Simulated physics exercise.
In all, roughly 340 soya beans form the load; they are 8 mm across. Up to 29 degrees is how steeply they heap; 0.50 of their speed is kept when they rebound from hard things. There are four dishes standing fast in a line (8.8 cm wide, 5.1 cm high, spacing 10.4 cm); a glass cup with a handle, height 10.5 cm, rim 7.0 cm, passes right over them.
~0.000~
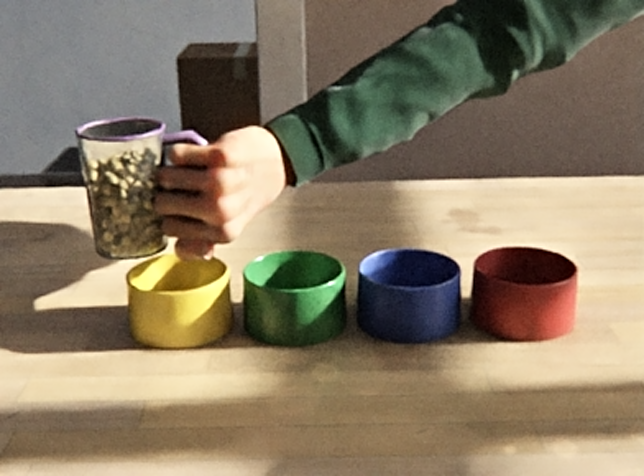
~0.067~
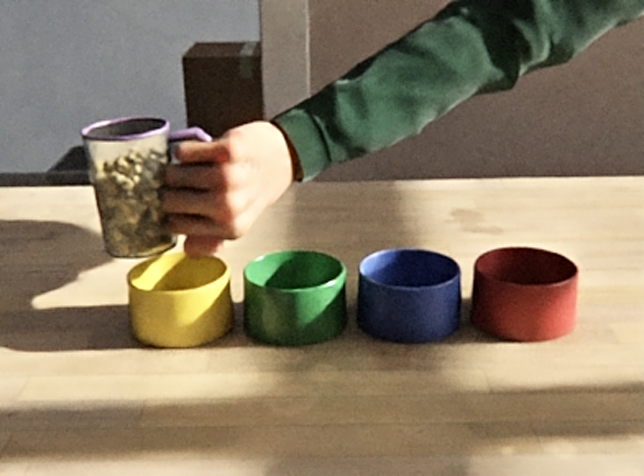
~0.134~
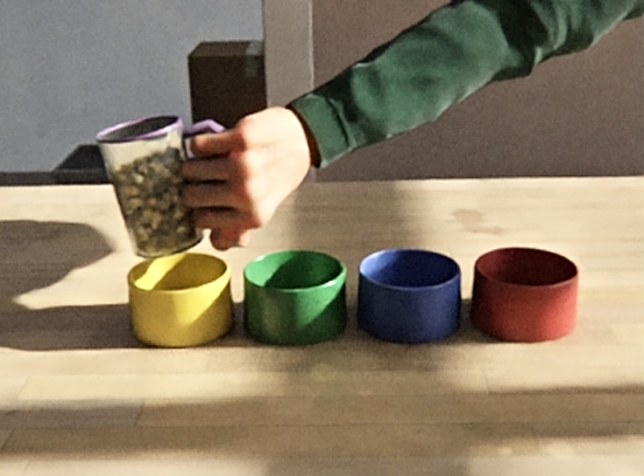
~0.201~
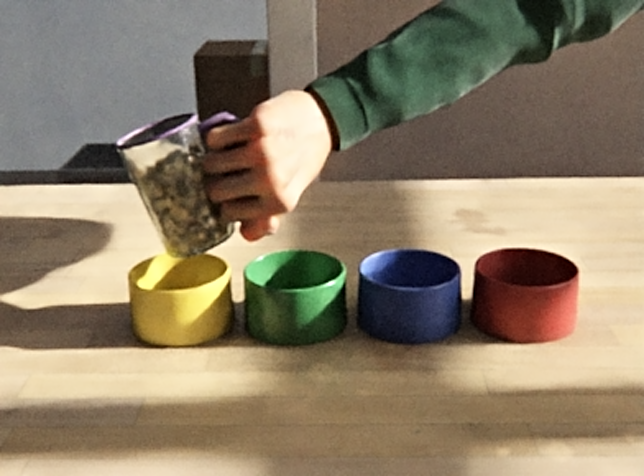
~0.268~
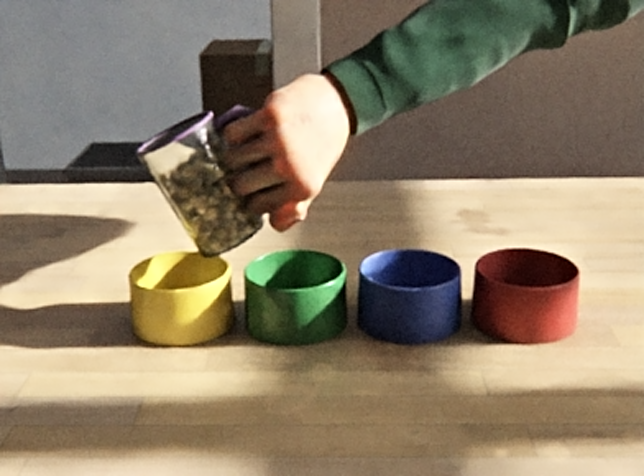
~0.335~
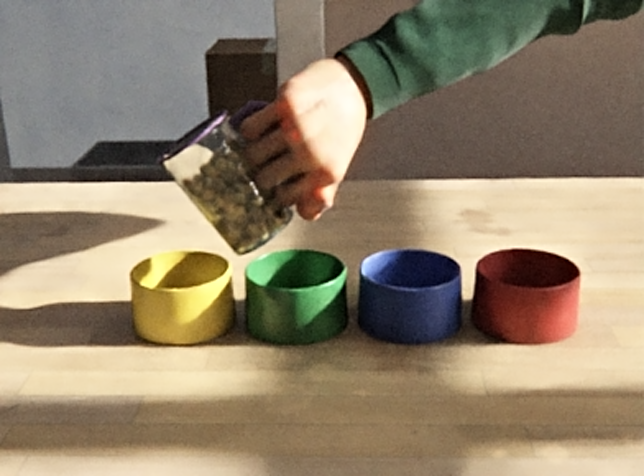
A hand in a dark green sleeve, reaching in from the upper right, carries a clear handled cup of small pale pieces over a sunlit wooden table, seen from the front and slightly above by a still camera. Yellow, green, blue and red dishes stand in a row from left to right. The cup moves rightward above the yellow dish, leaning steadily further to the left.
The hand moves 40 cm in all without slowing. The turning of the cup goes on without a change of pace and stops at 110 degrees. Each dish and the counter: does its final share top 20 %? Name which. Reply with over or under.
Red dish over, blue dish over, green dish under, yellow dish under, counter under.
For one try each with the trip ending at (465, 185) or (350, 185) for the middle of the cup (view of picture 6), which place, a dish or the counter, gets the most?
On the first run most goes to blue, and on the second to green.
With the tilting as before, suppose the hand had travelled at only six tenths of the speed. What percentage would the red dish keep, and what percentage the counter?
Then: Red 0; counter 10.
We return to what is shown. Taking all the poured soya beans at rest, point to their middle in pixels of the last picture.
My guess is close to (493, 305).
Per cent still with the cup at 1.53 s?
I'd say close to 25 per cent.
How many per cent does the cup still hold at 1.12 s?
That would be some 70 per cent.
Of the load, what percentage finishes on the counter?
Roughly 10 in a hundred.
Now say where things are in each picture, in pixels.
In the first picture, cup at (127, 189), tilt 0 degrees, lip at (79, 130), moved 0.0 cm; middle of the pieces at (124, 202); yellow dish at (178, 273); green dish at (294, 270); blue dish at (410, 268); red dish at (525, 266).
In the second picture, cup at (134, 188), tilt 2 degrees, lip at (84, 131), moved 0.6 cm; middle of the pieces at (132, 202).
In the third picture, cup at (155, 188), tilt 9 degrees, lip at (99, 136), moved 2.3 cm; middle of the pieces at (154, 201).
In the fourth picture, cup at (179, 187), tilt 17 degrees, lip at (119, 143), moved 4.4 cm; middle of the pieces at (180, 201).
In the fifth picture, cup at (204, 186), tilt 25 degrees, lip at (139, 150), moved 6.5 cm; middle of the pieces at (207, 200).
In the sixth picture, cup at (229, 186), tilt 33 degrees, lip at (160, 159), moved 8.6 cm; middle of the pieces at (233, 199); yellow dish at (181, 270); green dish at (295, 269); blue dish at (411, 269); red dish at (528, 268). Its pace works out near 120 degrees a second; the hand travels 31 cm a second.
After 0.81 s, tilt 90 degrees; cup holds 100 %.
Then, at 1.12 s, tilt 110 degrees; cup holds 70 %, blue 30 %.
After 1.53 s, tilt 110 degrees; cup holds 25 %, red 30 %, blue 35 %.
At rest (2.6 s), red 55 %, blue 35 %, green 0 %, yellow 0 %, counter 10 %.
